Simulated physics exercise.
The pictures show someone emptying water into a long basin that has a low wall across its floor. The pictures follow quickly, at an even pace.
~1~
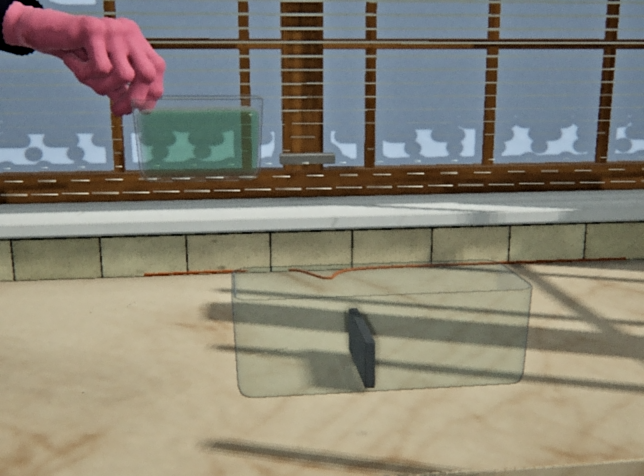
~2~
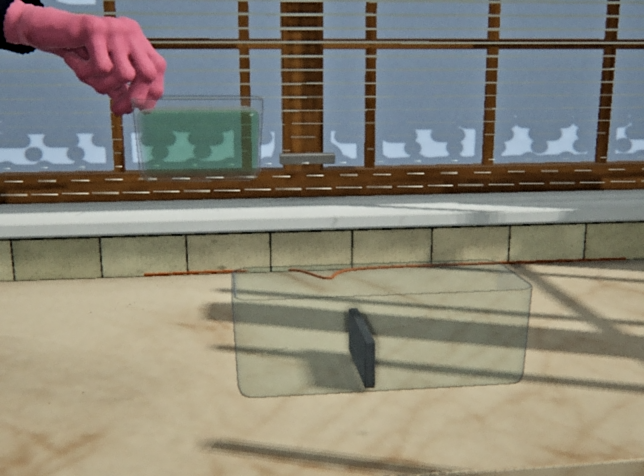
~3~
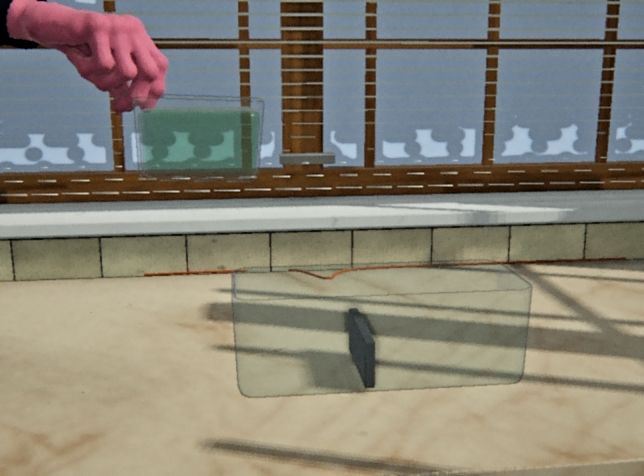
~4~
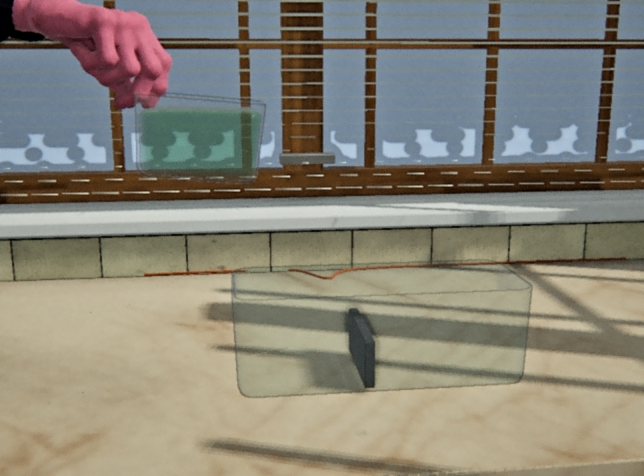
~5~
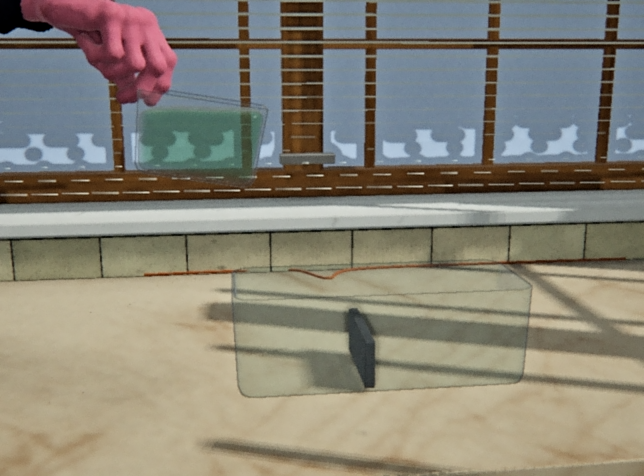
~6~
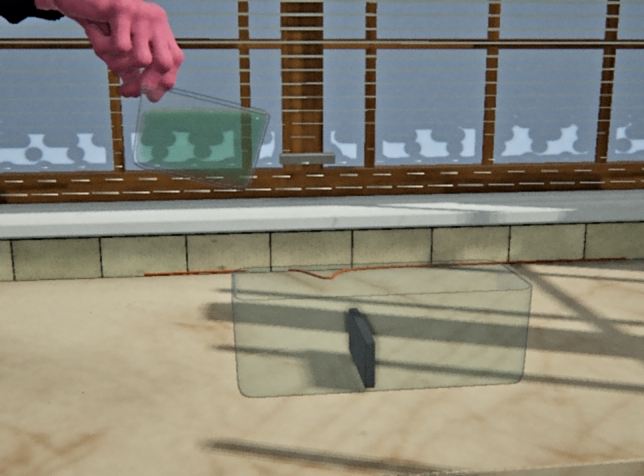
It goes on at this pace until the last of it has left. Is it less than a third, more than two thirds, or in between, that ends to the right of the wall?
The share right of the wall is not even a third.
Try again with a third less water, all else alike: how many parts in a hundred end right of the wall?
Roughly 0 in a hundred.
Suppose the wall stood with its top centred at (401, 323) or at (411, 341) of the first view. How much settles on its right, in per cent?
Roughly 5 per cent, and 20 per cent.
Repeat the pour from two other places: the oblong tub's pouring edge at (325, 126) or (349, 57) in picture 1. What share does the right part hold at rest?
About 75 and 90 per cent.
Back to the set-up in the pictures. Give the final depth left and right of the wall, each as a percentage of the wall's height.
Some 70 per cent left and 10 right.
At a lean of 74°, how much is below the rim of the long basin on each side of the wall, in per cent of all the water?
The left part 15 per cent, the right part 0.
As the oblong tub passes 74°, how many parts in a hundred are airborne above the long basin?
About 35 per cent.
A moment on, the oblong tub is tipped part way and 46 per cent is still to pour, 16 is left of the wall and 1 right of it.
Next, the oblong tub is tipped right over and 5 per cent is still to pour, 76 is left of the wall and 8 right of it.
Then the oblong tub is tipped right over and 0 per cent is still to pour, 86 is left of the wall and 11 right of it.
Later the oblong tub is tipped right over and 0 per cent is still to pour, 85 is left of the wall and 12 right of it.
At rest 85 per cent lies left of the wall, 12 right of it and 3 outside.
